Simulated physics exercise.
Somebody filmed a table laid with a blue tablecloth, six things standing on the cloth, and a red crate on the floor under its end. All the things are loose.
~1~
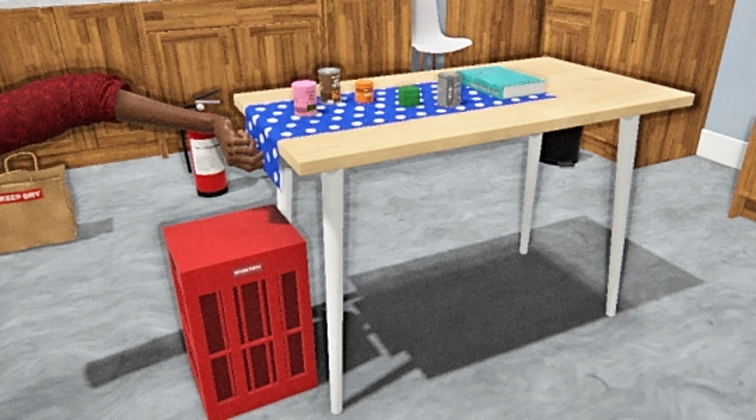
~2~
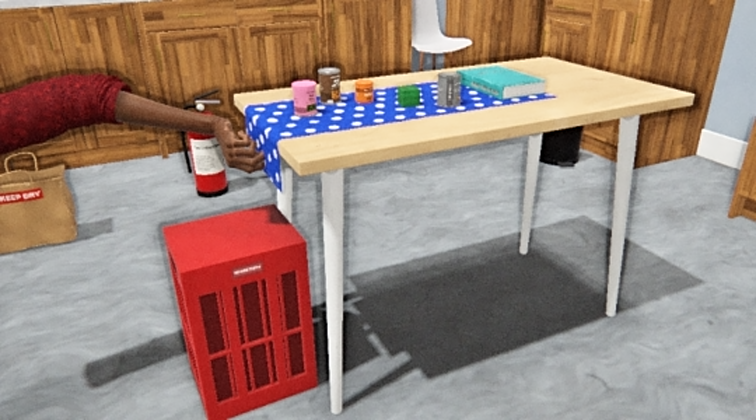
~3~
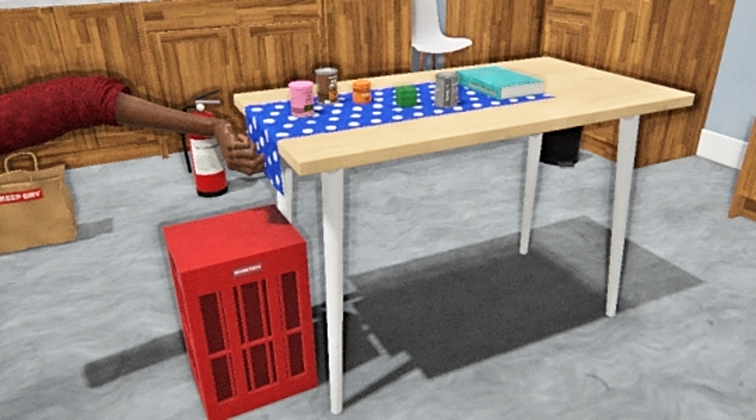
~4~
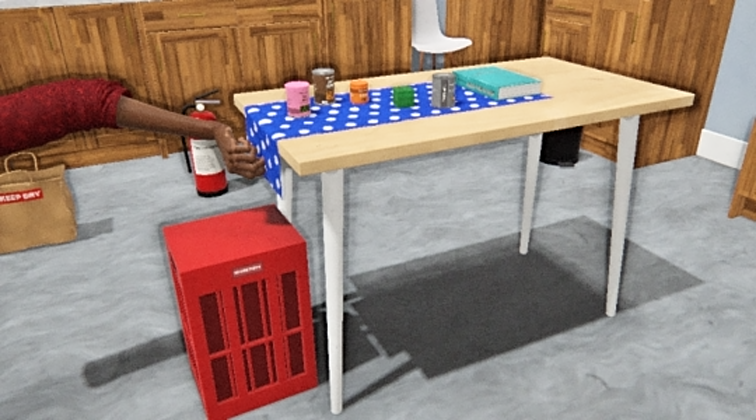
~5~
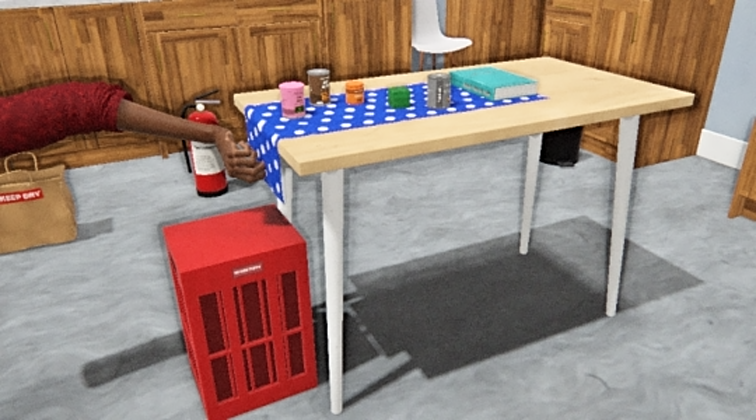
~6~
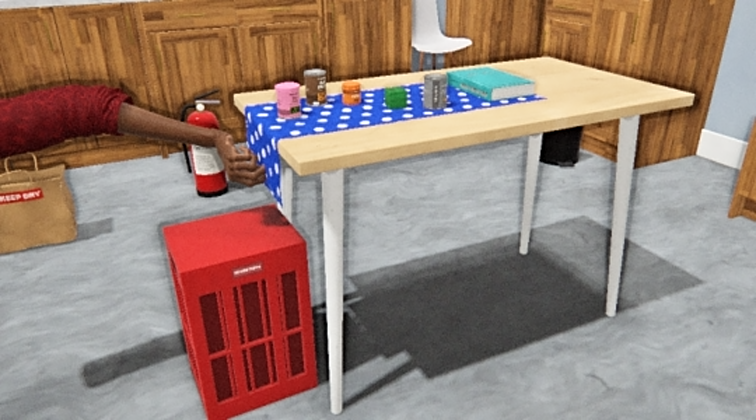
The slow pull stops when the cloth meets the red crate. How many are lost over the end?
The count of fallen things is one.
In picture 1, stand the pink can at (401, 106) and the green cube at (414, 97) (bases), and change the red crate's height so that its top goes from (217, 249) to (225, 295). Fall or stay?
The pink can comes down; the green cube remains up.
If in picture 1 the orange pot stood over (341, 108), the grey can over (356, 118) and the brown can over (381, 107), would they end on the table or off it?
The orange pot holds on, the grey can does not fall, the brown can keeps its place on top.
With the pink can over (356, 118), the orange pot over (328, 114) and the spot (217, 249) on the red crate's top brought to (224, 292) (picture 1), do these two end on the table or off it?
The pink can comes down, the orange pot comes down.
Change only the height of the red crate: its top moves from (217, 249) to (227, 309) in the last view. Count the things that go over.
Then 3.
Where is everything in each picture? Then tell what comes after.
Hem (282, 193); pink can (304, 84); brown can (329, 70); orange pot (364, 82); green cube (409, 87); grey can (450, 74); top of the crate (217, 249), in the first picture.
Hem (282, 193); pink can (304, 84), in the second picture.
Hem (284, 196); brown can (326, 71), in the third picture.
Hem (282, 200); orange pot (359, 82); top of the crate (217, 249), in the fourth picture.
Hem (285, 204); green cube (399, 89), in the fifth picture.
Hem (282, 208); pink can (287, 86); brown can (315, 72); orange pot (351, 83); green cube (396, 89); grey can (436, 76), in the sixth picture.
Early on, hem near (267, 201); all still up.
Midway, hem on the crate; pink can gone.
Finally, hem on the crate; pink can gone. It carries off one.
